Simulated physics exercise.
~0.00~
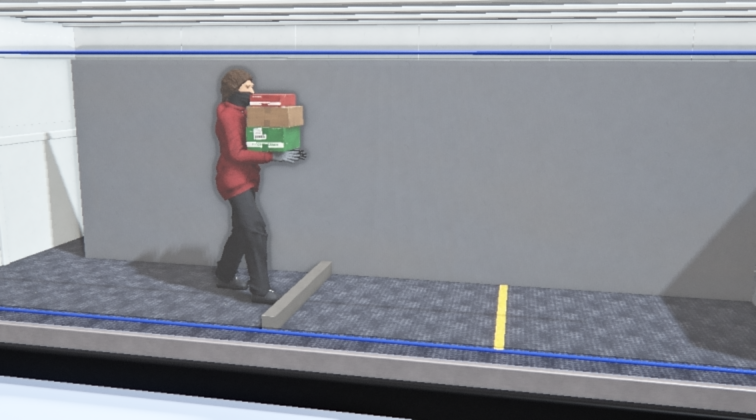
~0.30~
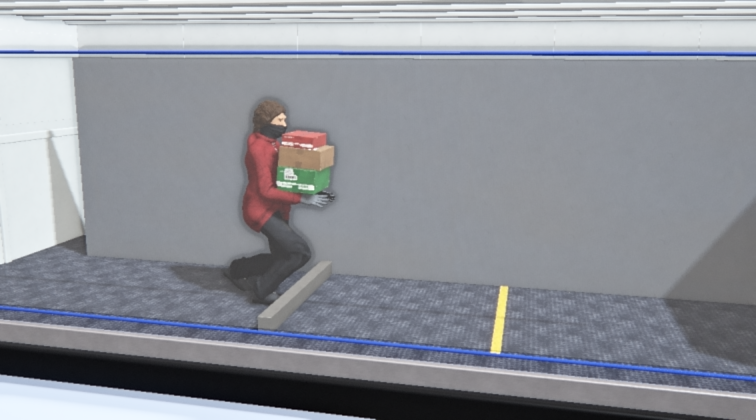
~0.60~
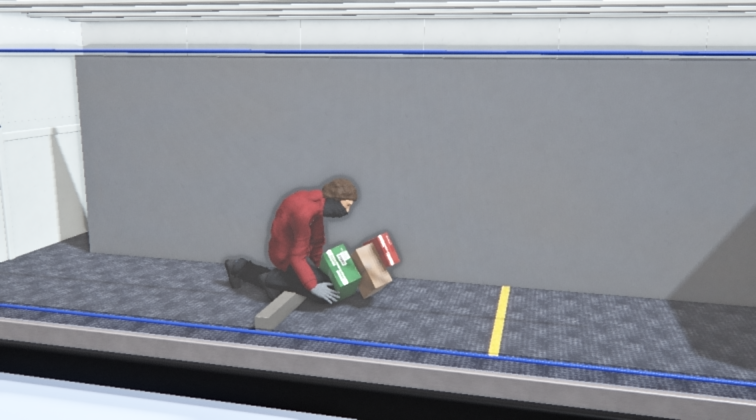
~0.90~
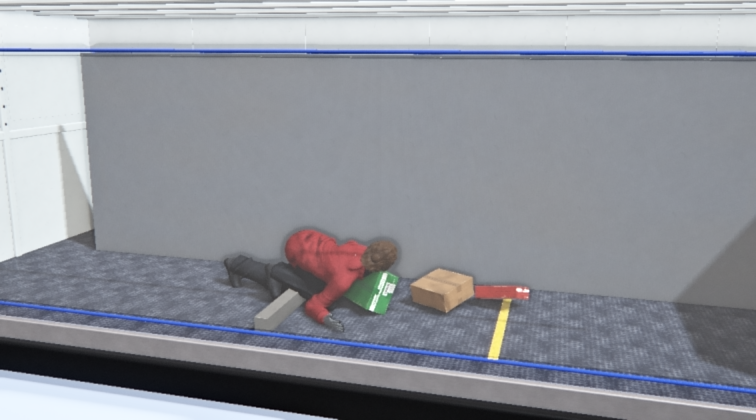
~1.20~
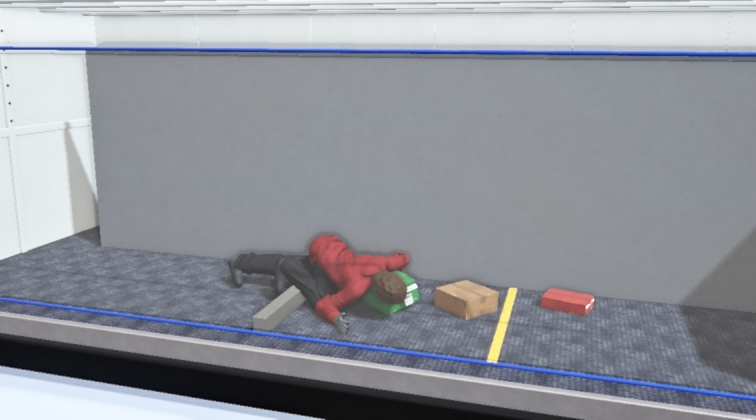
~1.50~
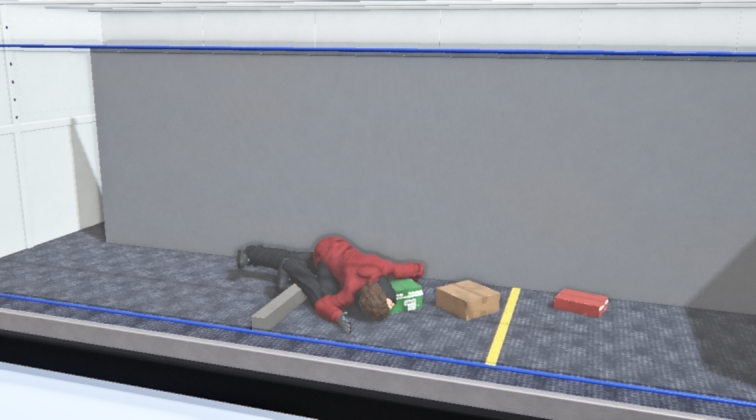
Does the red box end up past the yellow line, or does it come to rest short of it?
The red box ends up past the yellow line, lying on the carpet to the right of it.
